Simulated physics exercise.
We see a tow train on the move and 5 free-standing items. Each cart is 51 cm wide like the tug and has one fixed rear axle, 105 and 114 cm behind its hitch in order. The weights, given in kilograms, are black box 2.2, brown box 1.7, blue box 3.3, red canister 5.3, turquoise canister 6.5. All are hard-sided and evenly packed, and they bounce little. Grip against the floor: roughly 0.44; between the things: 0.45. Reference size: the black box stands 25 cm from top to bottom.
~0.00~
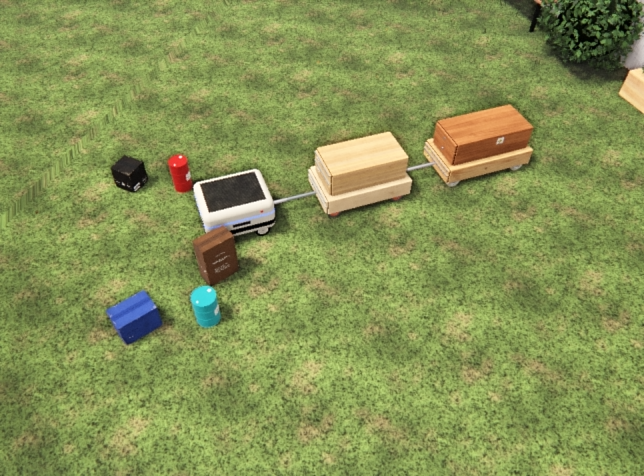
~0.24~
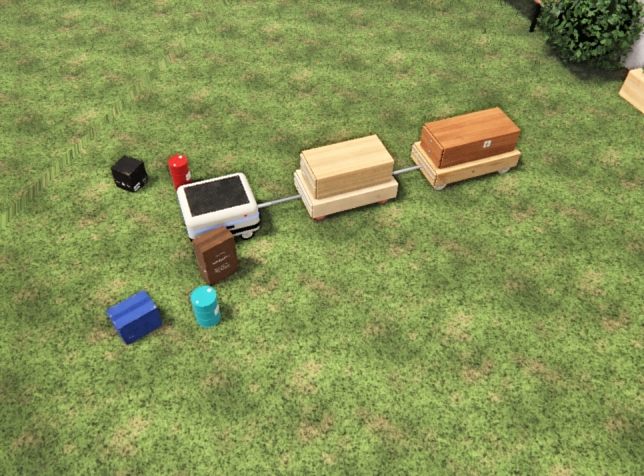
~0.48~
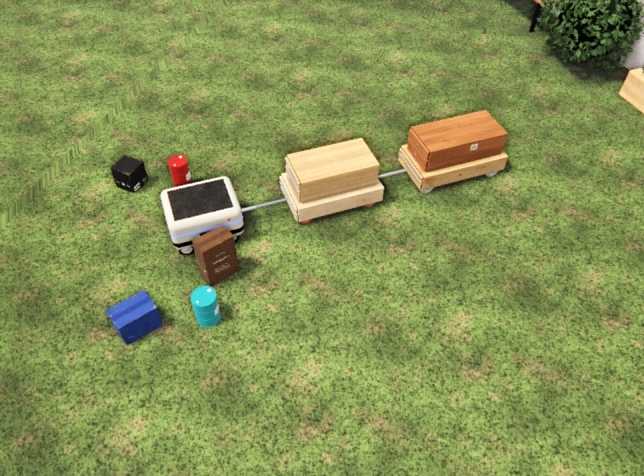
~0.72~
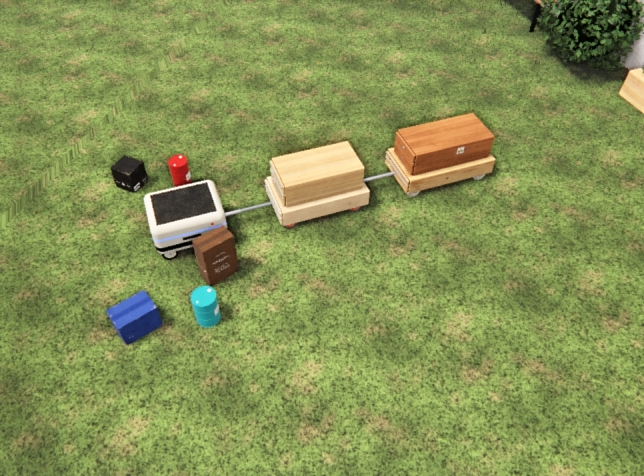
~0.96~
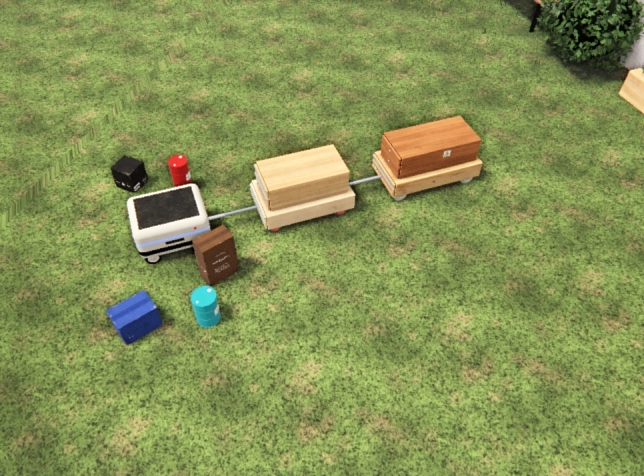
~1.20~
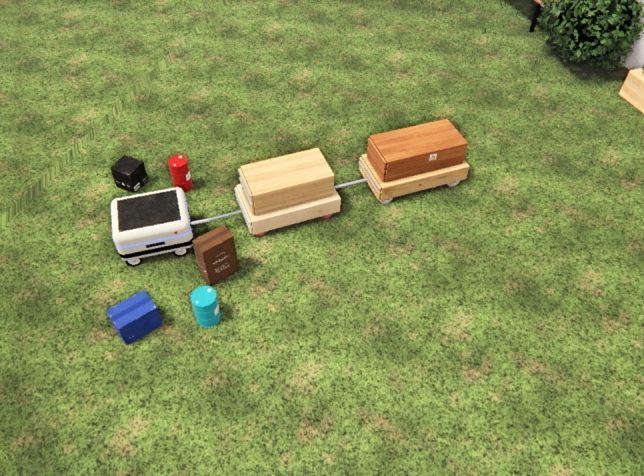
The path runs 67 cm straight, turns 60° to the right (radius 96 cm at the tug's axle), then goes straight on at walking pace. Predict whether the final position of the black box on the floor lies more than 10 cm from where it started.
The black box finishes farther away.
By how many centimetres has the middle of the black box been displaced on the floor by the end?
Some 62 cm.
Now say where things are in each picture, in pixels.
In the first picture, tug 0 cm along; black box (130, 174); brown box (217, 256).
In the second picture, tug 15 cm along; red canister (181, 174); turquoise canister (206, 307).
In the third picture, tug 29 cm along; brown box (217, 256); blue box (135, 318).
In the fourth picture, tug 44 cm along; red canister (181, 174); turquoise canister (206, 307).
In the fifth picture, tug 59 cm along; brown box (217, 256); blue box (135, 318).
In the sixth picture, tug 73 cm along; black box (130, 174); red canister (181, 174).
Around 2.40 s, tug 146 cm along.
Around 4.40 s, tug 268 cm along.
Around 5.80 s, tug 354 cm along; black box shifted 20 cm near (117, 166); red canister shifted 11 cm.
Around 7.10 s, tug 433 cm along; black box shifted 60 cm near (97, 147); red canister shifted 13 cm.
Finally (8.7 s), not toppled but over 10 cm from the start, black box and red canister; the other 3 still in place (within 10 cm). Final places as that camera would see them, black box near (98, 145).
